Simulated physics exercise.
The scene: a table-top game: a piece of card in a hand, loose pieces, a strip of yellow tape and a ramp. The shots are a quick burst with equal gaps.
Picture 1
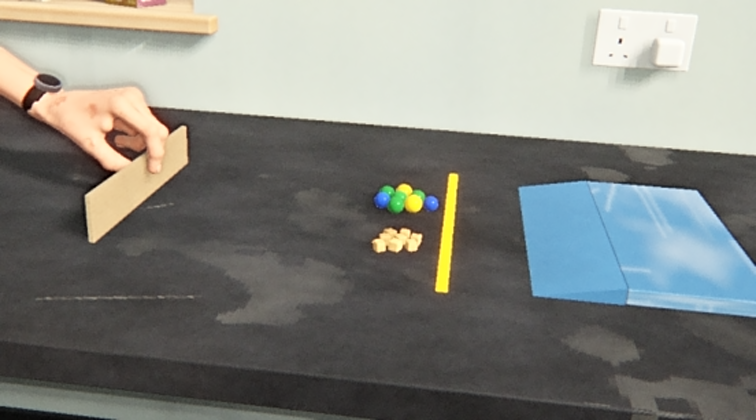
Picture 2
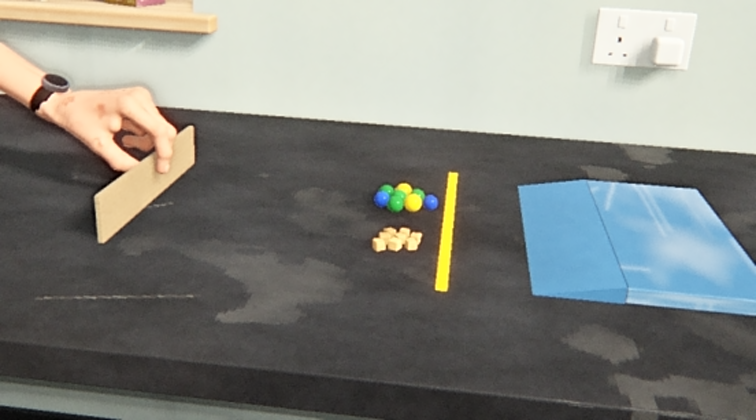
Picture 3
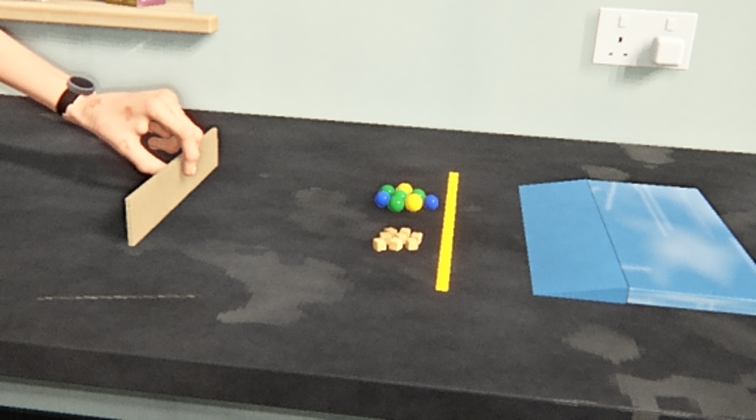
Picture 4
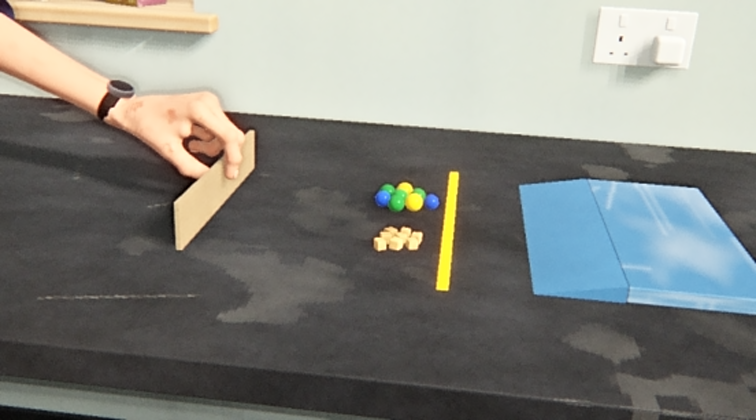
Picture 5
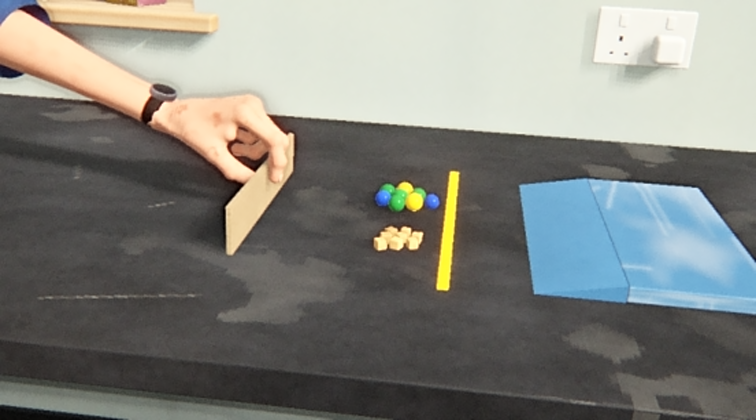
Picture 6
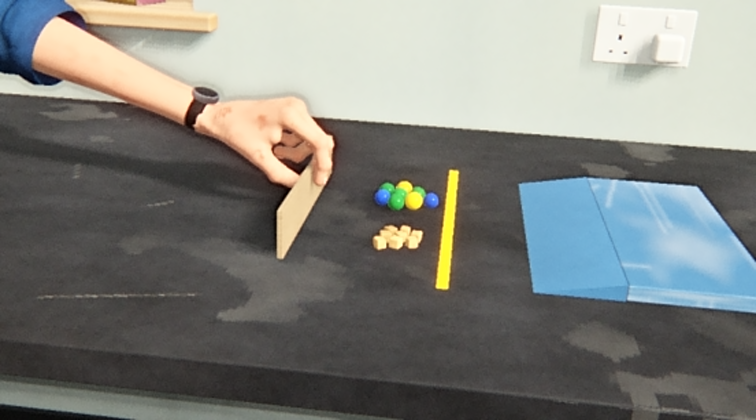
The footage shows a hand holding an upright piece of card on a dark table-top, then sliding it rightward, nearer to small wooden cubes and colourful gumballs, which stay still beside yellow tape and a blue ramp.
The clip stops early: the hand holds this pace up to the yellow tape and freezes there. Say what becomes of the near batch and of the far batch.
Near batch: It never reaches the slab. Far batch: It gets up on to the slab, in part at least.
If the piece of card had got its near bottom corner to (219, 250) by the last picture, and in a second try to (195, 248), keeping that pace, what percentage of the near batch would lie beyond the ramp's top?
First some 0, then 0 per cent.
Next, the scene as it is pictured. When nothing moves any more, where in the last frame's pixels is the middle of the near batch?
Near (536, 250).
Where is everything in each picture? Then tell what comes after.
Piece of card at (98, 211), at rest; yellow tape at (453, 179); top of the ramp at (624, 280); near batch at (400, 240), a few small wooden cubes; far batch at (400, 199), a few gumballs, in the first frame.
Piece of card at (107, 211); far batch at (399, 198), in the second frame.
Piece of card at (137, 214); near batch at (401, 239), in the third frame.
Piece of card at (185, 218); far batch at (400, 197), in the fourth frame.
Piece of card at (235, 223); near batch at (401, 238), in the fifth frame.
Piece of card at (285, 226); yellow tape at (454, 176); top of the ramp at (625, 276); near batch at (401, 237); far batch at (400, 196), in the sixth frame.
Then, 0.11 s past the last view, piece of card still moving, near (395, 175); near batch all short of the ramp; far batch all short of the ramp.
Then, 0.24 s past the last view, piece of card stopped at the yellow tape; near batch all short of the ramp; far batch a small part on the ramp, most short of the ramp.
Then, 0.52 s past the last view, piece of card stopped at the yellow tape; near batch about two thirds on the ramp, about a third short of the ramp; far batch all past the top.
Finally, piece of card stopped at the yellow tape; near batch none past the top, about half on the ramp, about half short of the ramp; far batch all past the top.
